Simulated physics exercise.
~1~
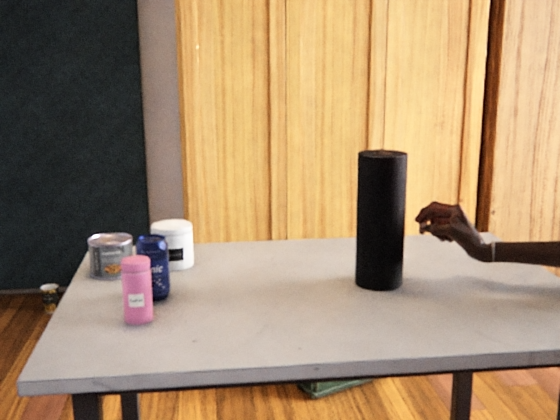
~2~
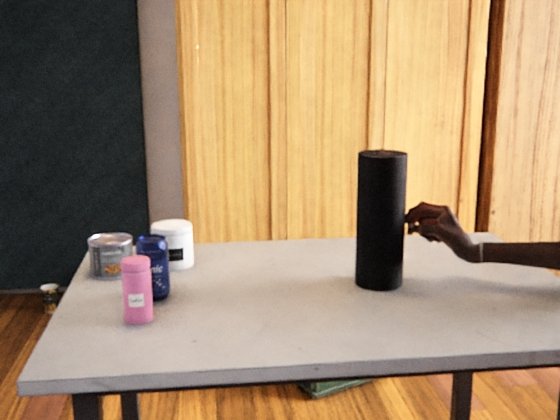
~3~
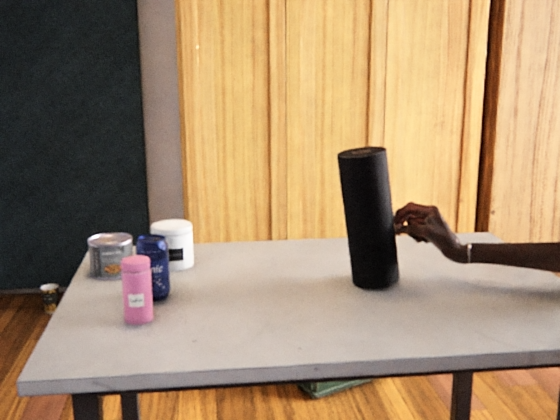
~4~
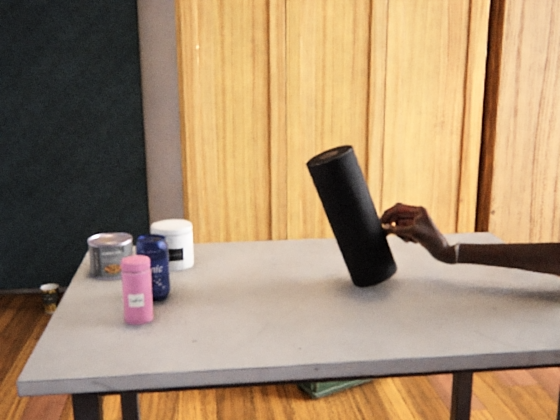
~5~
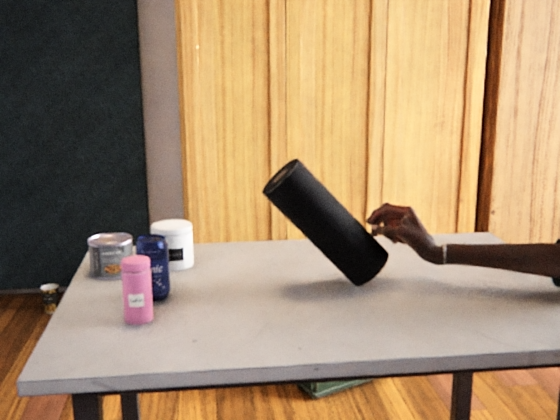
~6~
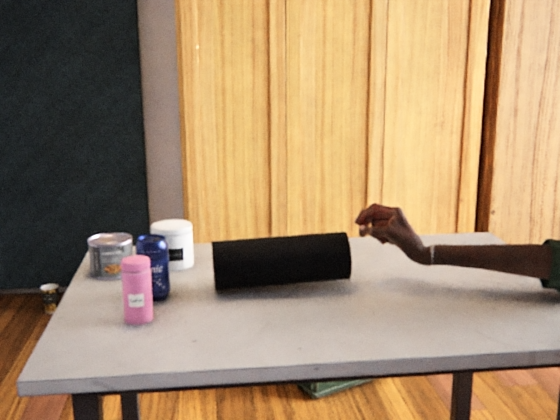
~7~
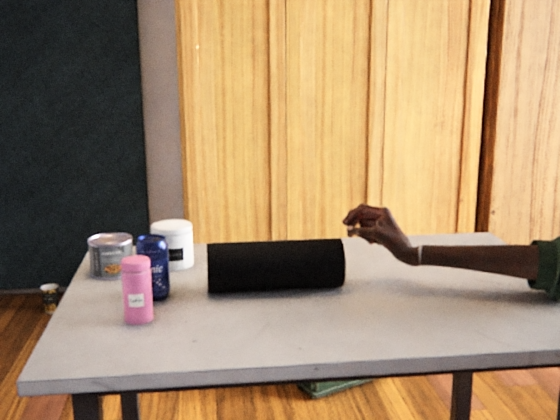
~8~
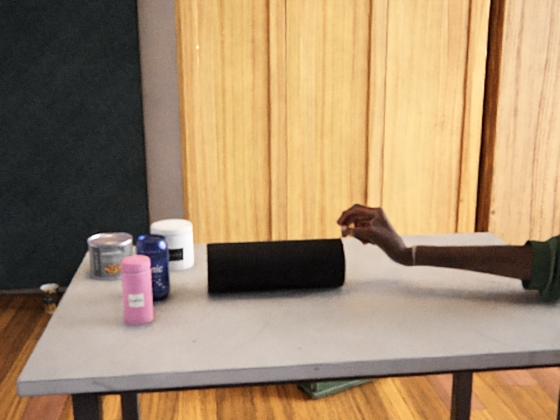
A black roll, pushed by a hand, tips left and ends lying on the table.
